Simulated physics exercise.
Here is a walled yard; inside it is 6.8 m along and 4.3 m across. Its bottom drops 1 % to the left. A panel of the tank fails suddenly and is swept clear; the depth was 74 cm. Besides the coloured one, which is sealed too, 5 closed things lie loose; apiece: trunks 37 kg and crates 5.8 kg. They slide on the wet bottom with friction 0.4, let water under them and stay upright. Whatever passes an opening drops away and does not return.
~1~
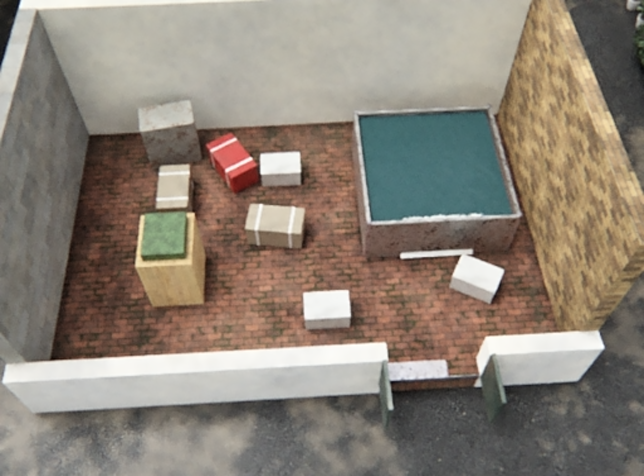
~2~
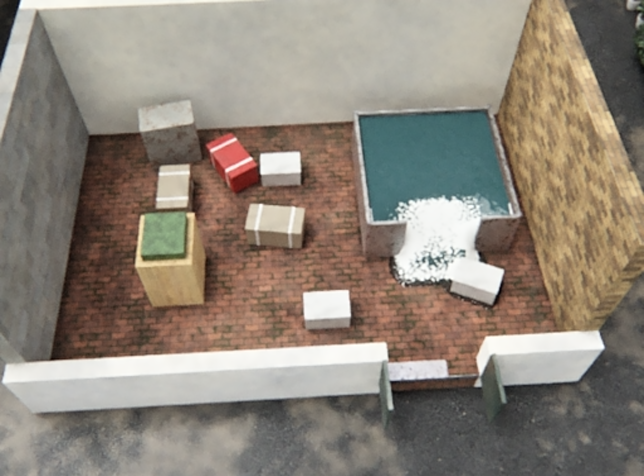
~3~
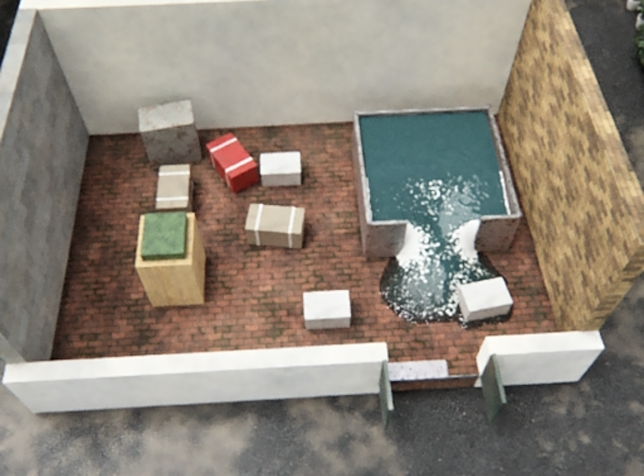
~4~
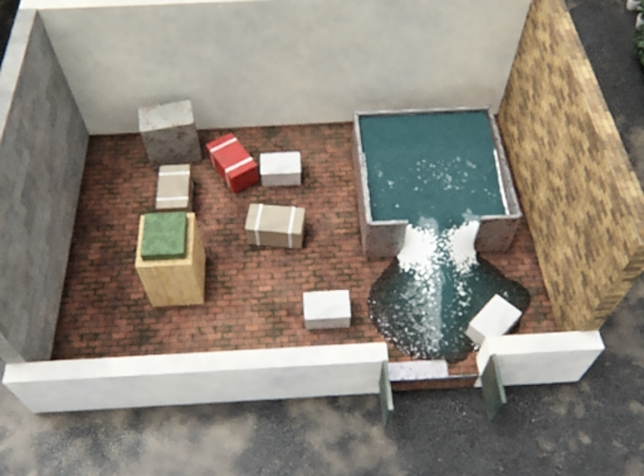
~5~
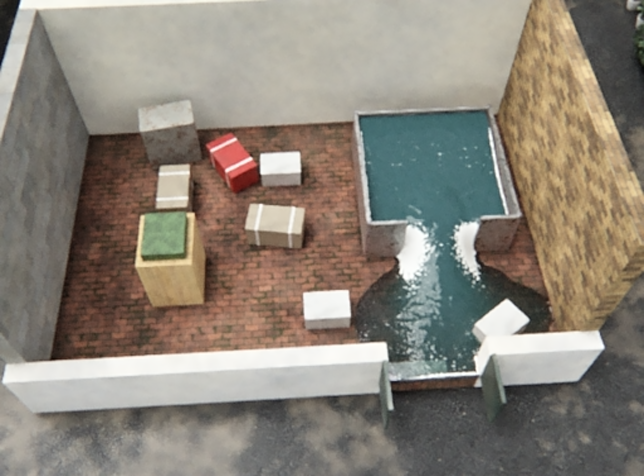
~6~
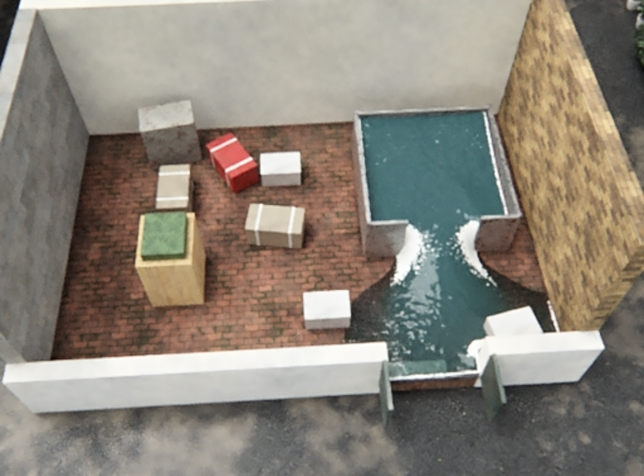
Water pours from a square tank at the right of a walled, brick-paved yard, seen from high above by a still camera. A red trunk with pale bands, beige trunks, white crates, a grey block and a green-topped wooden block stand around. The tank's front opens, white foam gushes out, and the dark water spreads to the front gap, pushing one white crate against the near wall.
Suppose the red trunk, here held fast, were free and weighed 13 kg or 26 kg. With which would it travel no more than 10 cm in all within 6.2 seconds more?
Verdict: Only the higher weight holds it.
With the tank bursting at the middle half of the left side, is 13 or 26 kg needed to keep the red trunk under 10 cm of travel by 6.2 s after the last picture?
Then neither load is enough.
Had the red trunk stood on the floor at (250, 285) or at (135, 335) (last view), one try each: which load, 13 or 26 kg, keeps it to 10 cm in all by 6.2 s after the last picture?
In that order: Either load holds; neither holds.
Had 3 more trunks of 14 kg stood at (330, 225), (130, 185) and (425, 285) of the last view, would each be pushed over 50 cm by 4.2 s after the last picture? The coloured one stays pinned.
In that order: Short of it, under, more.
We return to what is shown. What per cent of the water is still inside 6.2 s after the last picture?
About 52 per cent.
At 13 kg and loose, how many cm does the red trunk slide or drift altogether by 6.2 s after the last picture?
About 30 cm.
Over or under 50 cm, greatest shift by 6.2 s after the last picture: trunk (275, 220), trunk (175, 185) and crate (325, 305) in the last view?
In turn: Under, short of it, more.
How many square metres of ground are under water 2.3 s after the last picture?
Roughly 15 m2.
Then, 0.6 s after the last picture the red trunk would be 0 cm from its start with 13 kg and 0 cm from its start with 26 kg; 0 cm of water round it then.
Then, 2.3 s after the last picture the red trunk would be 0 cm from its start with 13 kg and 0 cm from its start with 26 kg; 0 cm of water round it then.
Then, 4.2 s after the last picture the red trunk would be 0 cm from its start with 13 kg and 0 cm from its start with 26 kg; 1 cm of water round it then.
Then, 6.2 s after the last picture the red trunk would be 30 cm from its start with 13 kg and 0 cm from its start with 26 kg; 4 cm of water round it then.
